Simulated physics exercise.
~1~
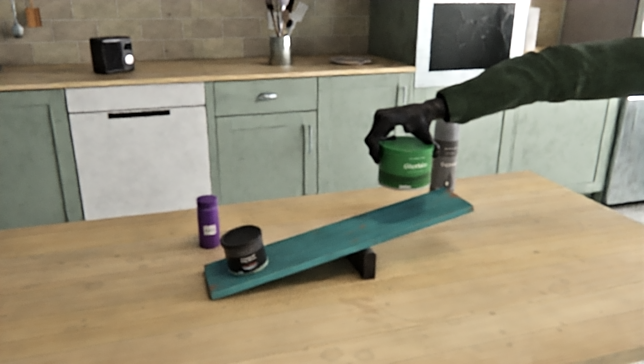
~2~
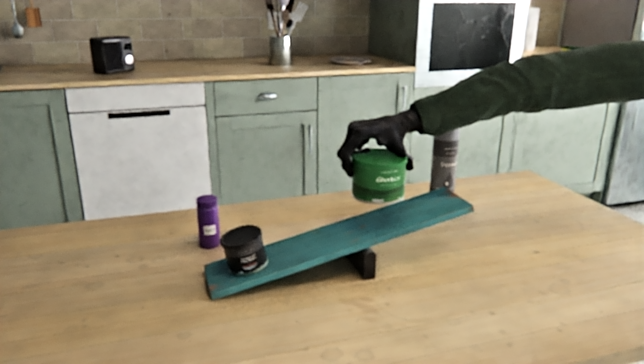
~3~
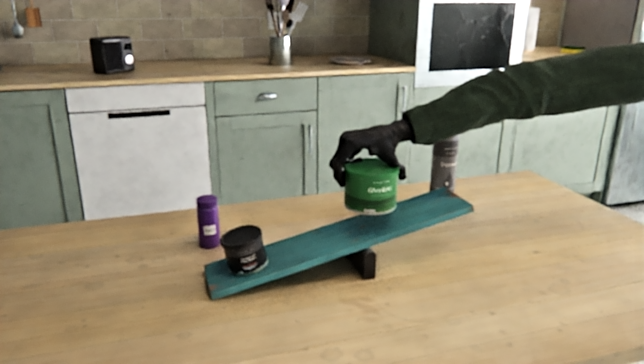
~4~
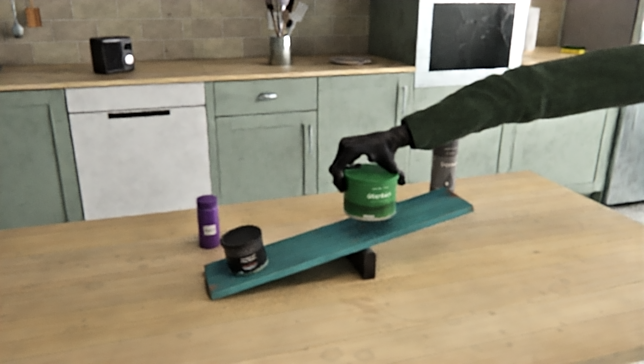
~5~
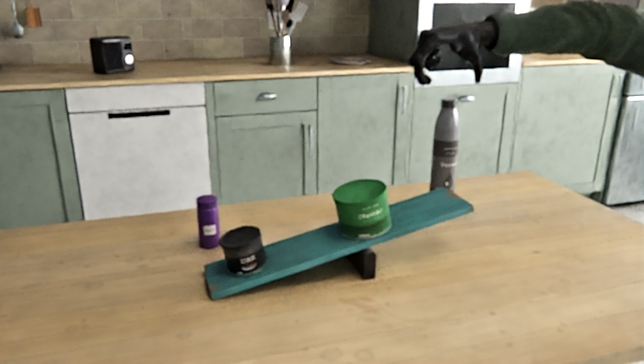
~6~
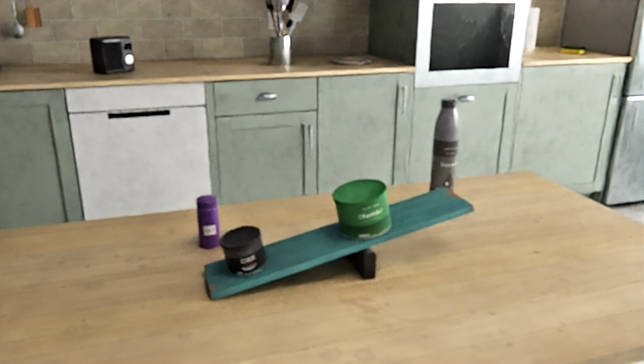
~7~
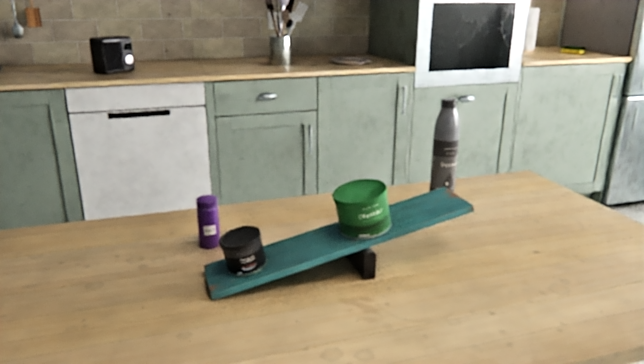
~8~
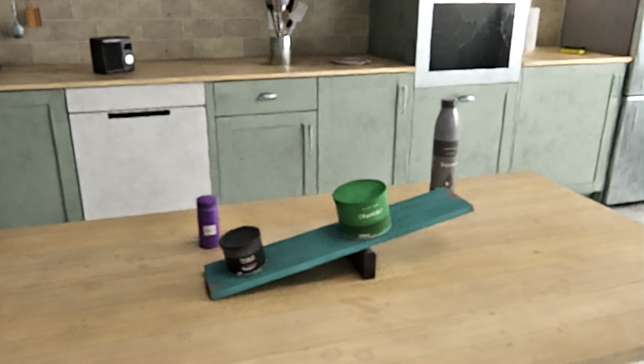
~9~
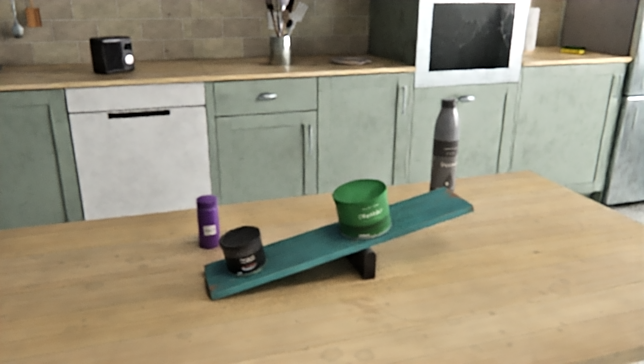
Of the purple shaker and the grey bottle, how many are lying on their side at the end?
None of them are lying down, as both the purple shaker and the grey bottle are still standing upright.
